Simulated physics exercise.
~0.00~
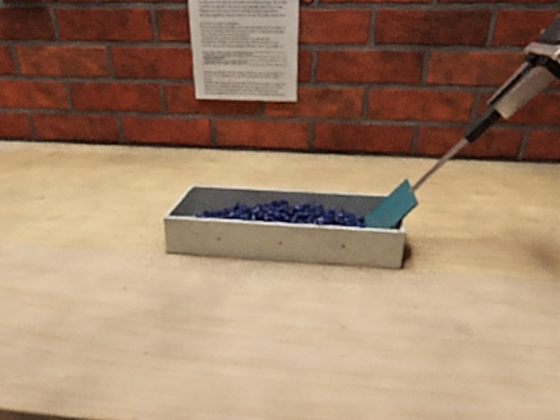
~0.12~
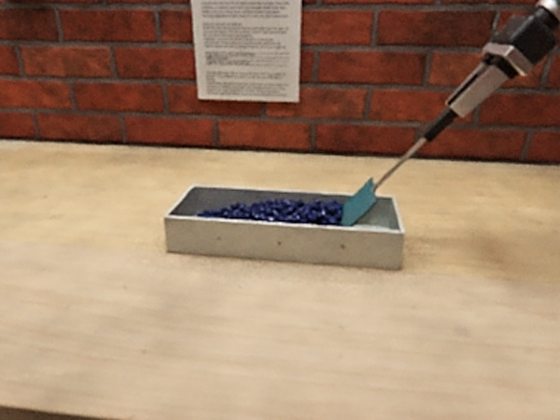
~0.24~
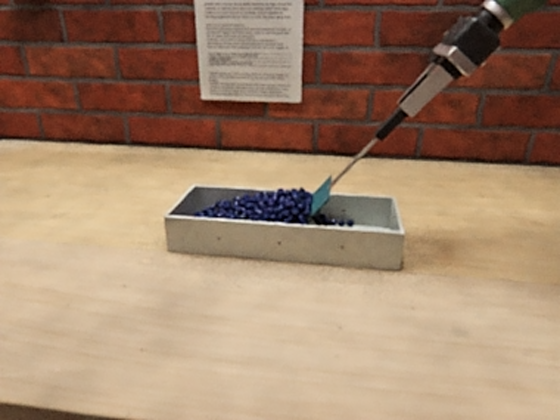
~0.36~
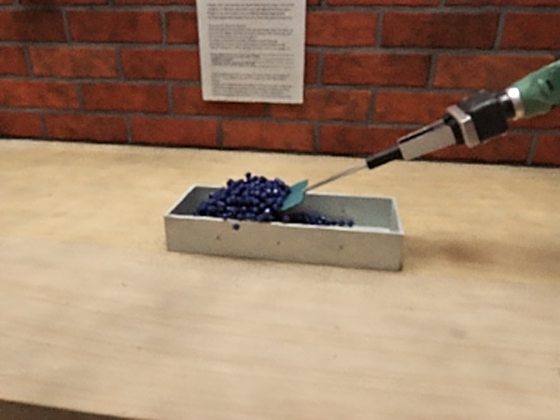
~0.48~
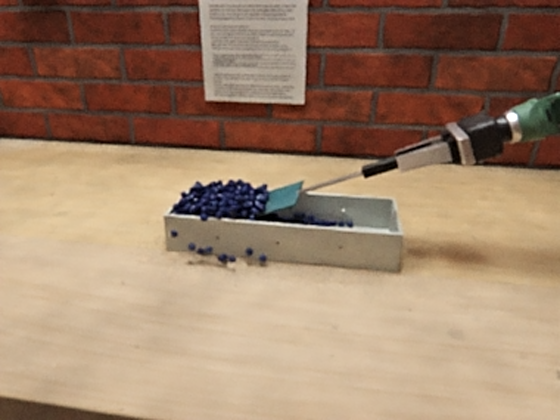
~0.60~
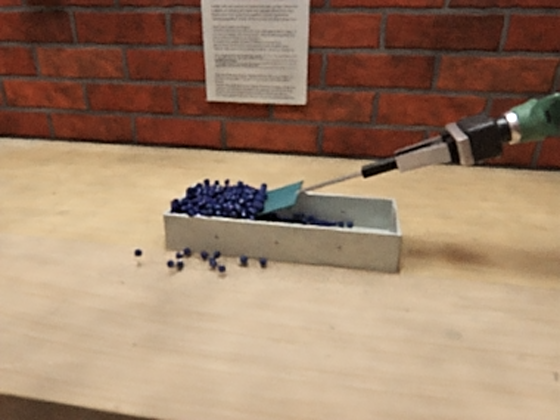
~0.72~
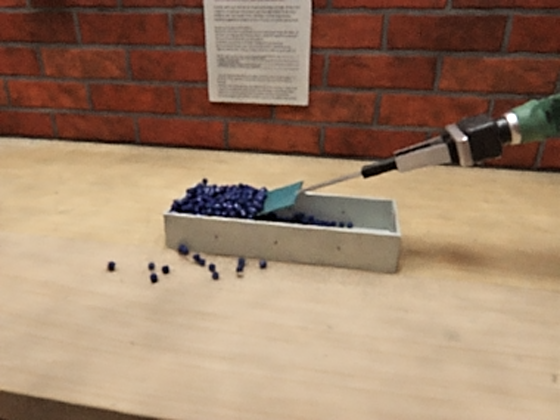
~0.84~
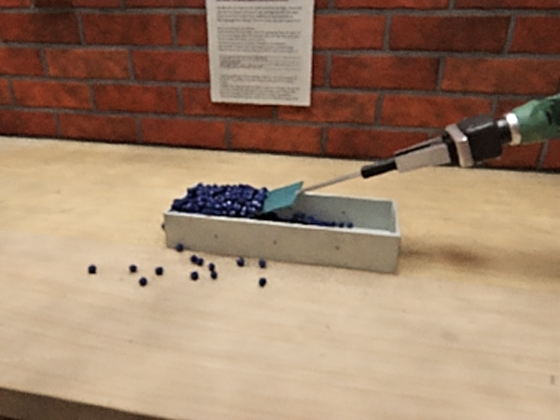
A robotic arm pushes blue beads leftward with a spatula, spilling some onto the table.
